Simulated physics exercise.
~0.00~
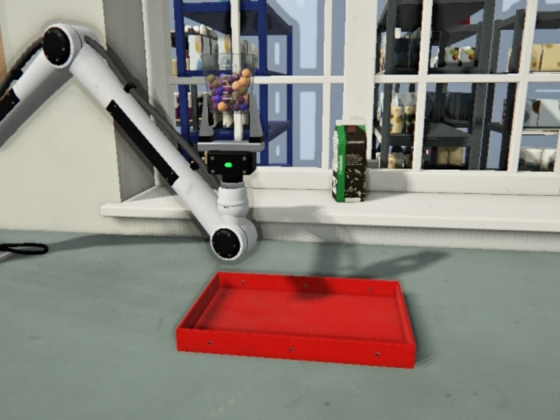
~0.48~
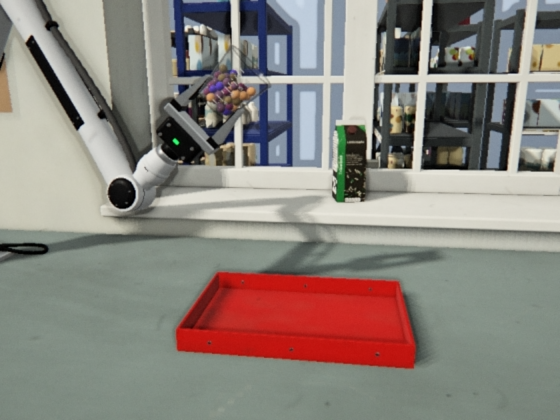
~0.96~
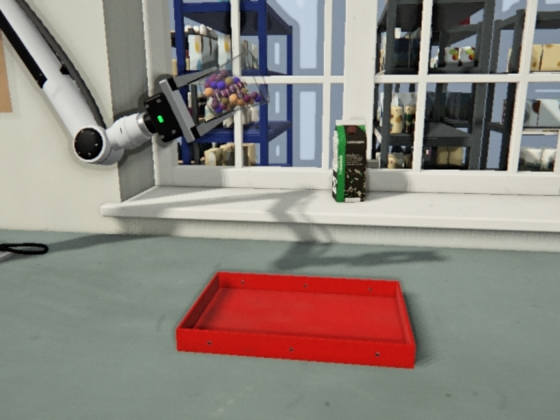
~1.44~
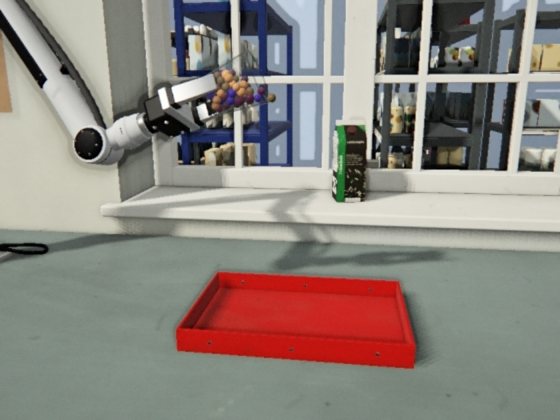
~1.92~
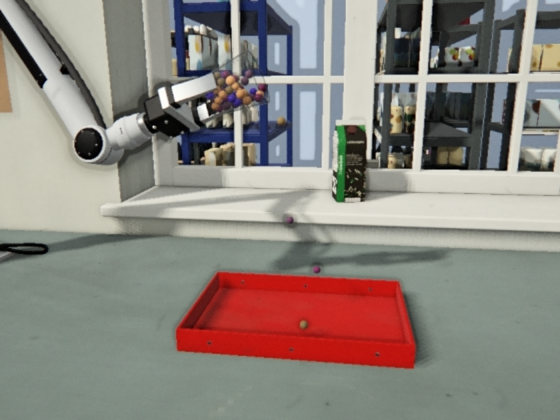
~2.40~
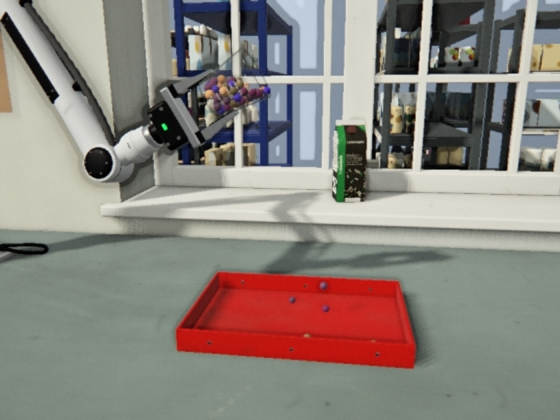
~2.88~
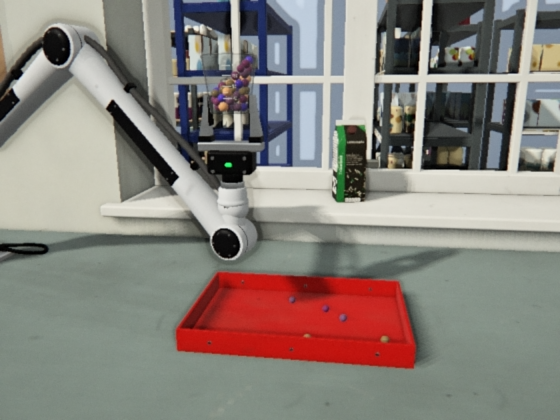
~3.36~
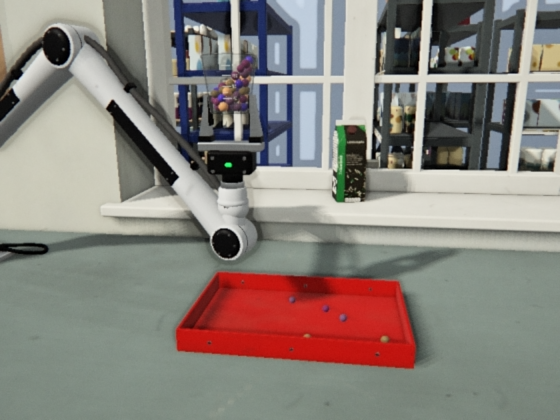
On a grey-green tabletop before a white-framed window, seen from the front and slightly above, a white robot arm at the left holds a clear cup heaped with orange, purple and pinkish round sweets. A shallow red tray lies in front, and a green and dark box stands on the sill. The arm swings the cup left and tips it over to the right, then rolls it while tilted. A few sweets drop into the tray and scatter. The arm then brings the cup upright again, most sweets still inside, with five resting in the tray.
